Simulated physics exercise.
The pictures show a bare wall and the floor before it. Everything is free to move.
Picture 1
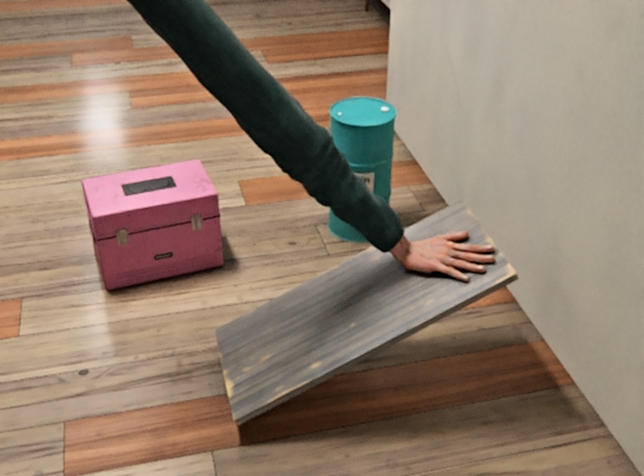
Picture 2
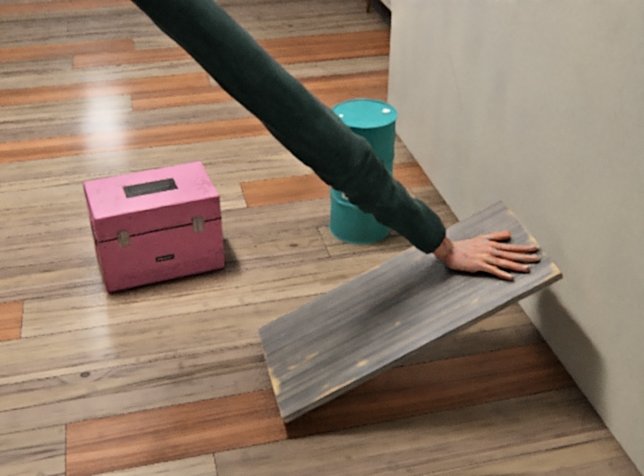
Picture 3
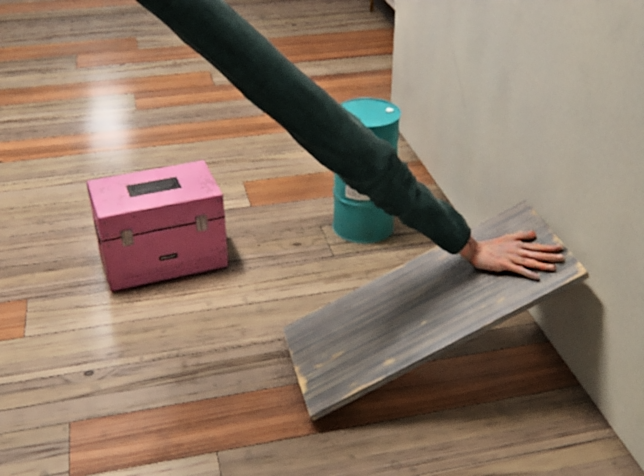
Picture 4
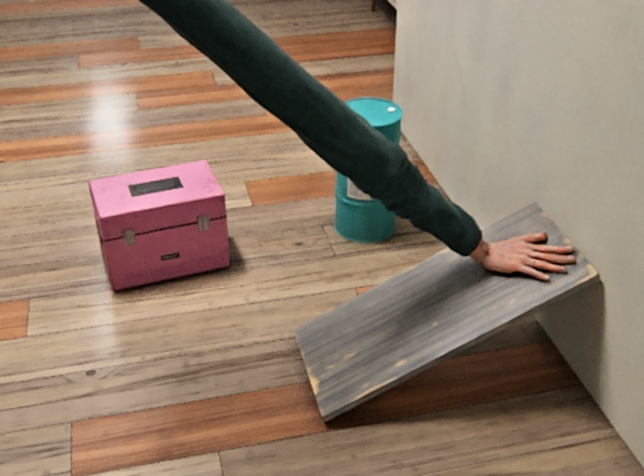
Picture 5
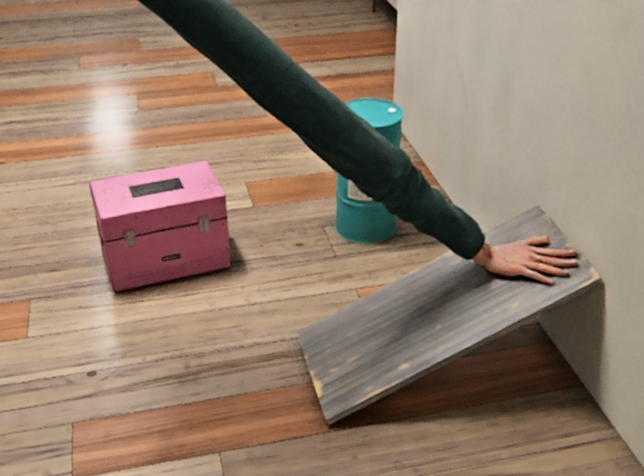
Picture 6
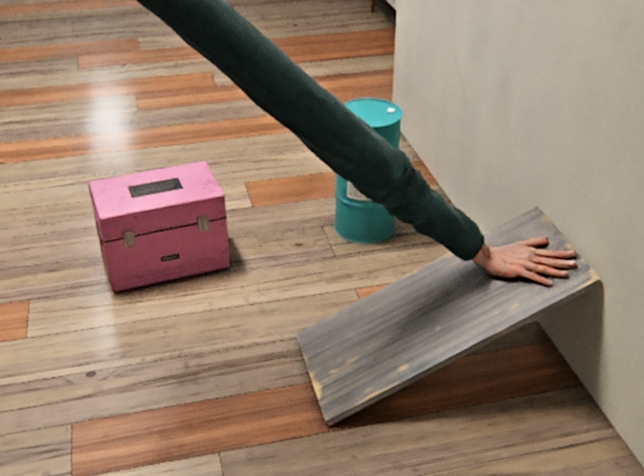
A grey board, held near its top by a hand in a dark green sleeve, slid right across the wooden floor past a pink toolbox and teal drum, then leaned against the wall, still held.
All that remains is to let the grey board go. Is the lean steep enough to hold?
In the end the board slips out.
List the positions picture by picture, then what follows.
Not yet at the wall; grey board (356, 307); pink toolbox (154, 223), in the first picture.
Not yet at the wall; grey board (399, 306); pink toolbox (155, 225), in the second picture.
Not yet at the wall; grey board (425, 305); pink toolbox (159, 224), in the third picture.
Not yet at the wall; grey board (436, 306); pink toolbox (161, 224), in the fourth picture.
Leant on the wall, still held; grey board (439, 309); pink toolbox (161, 225), in the fifth picture.
Leant on the wall, still held; grey board (438, 311); pink toolbox (160, 225), in the sixth picture.
Then, 0.30 s on from there, grey board 14° lower than it was left near (426, 337).
Then, 0.40 s on from there, grey board 25° lower than it was left near (421, 356).
Then, 0.50 s on from there, grey board 25° lower than it was left near (421, 359).
In the end, moved from the start, grey board; the other 2 unmoved. At the end, from the last picture's camera, grey board near (421, 359). The board gives way.
